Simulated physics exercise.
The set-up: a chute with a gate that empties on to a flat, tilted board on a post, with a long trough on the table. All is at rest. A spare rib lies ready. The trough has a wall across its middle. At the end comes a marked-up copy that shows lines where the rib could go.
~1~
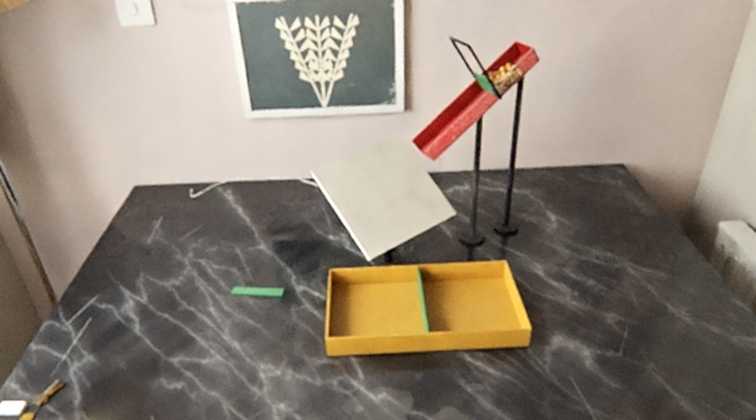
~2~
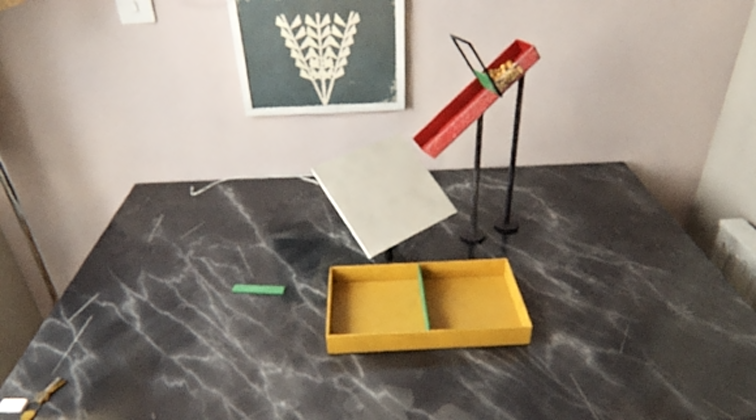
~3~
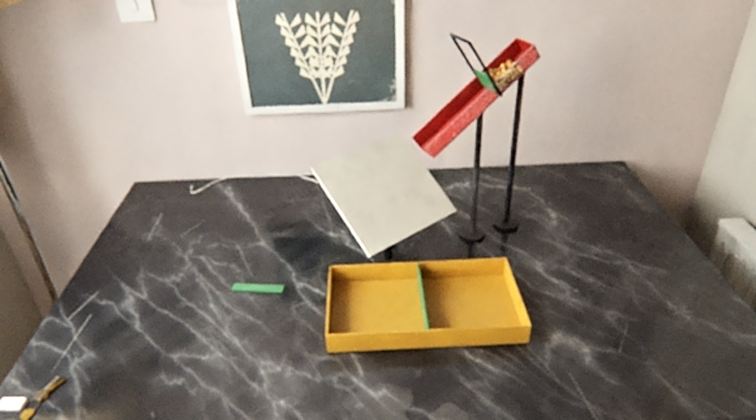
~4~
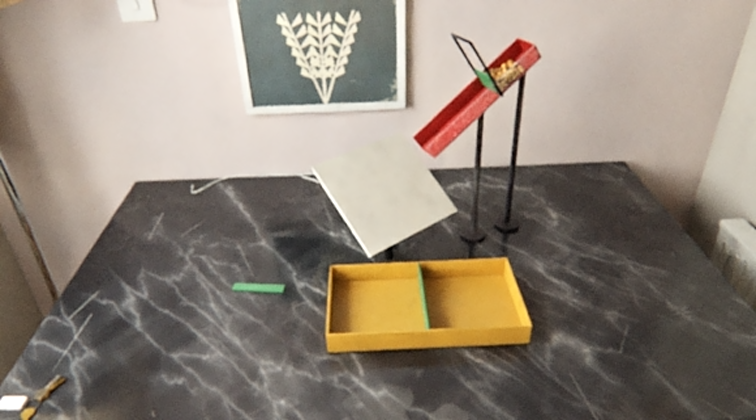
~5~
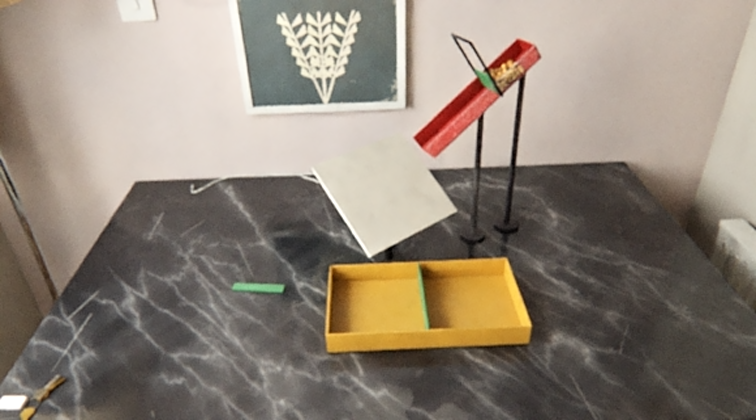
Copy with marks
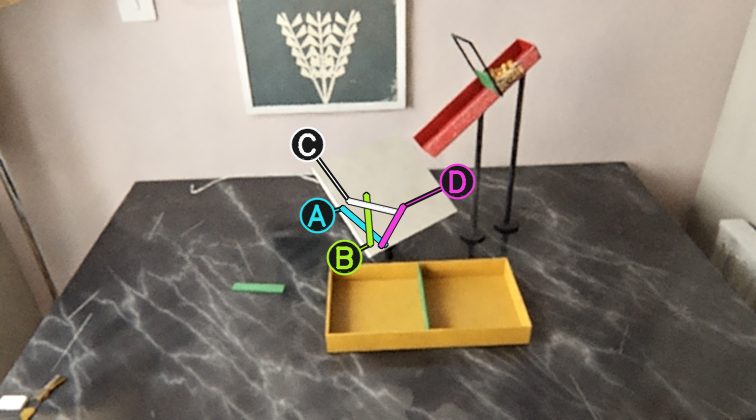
Yellow divided trough resting on a dark marbled table below a tilted pale board and a raised red chute, nothing visibly moving.
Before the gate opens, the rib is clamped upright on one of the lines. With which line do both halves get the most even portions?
A beats the others.
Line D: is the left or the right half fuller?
Left.
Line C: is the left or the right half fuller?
More lands on the right.
On the marked copy, line A from (342, 208) to (384, 244); line B from (366, 195) to (370, 243); line C from (349, 201) to (399, 213); line D from (403, 206) to (381, 245).
Choosing A, of what is caught, about two thirds in the left half, about a third in the right.
Choosing B, of what is caught, most in the left half, about a quarter in the right.
Choosing C, of what is caught, a small part in the left half, most in the right.
Choosing D, of what is caught, most in the left half, about a quarter in the right.
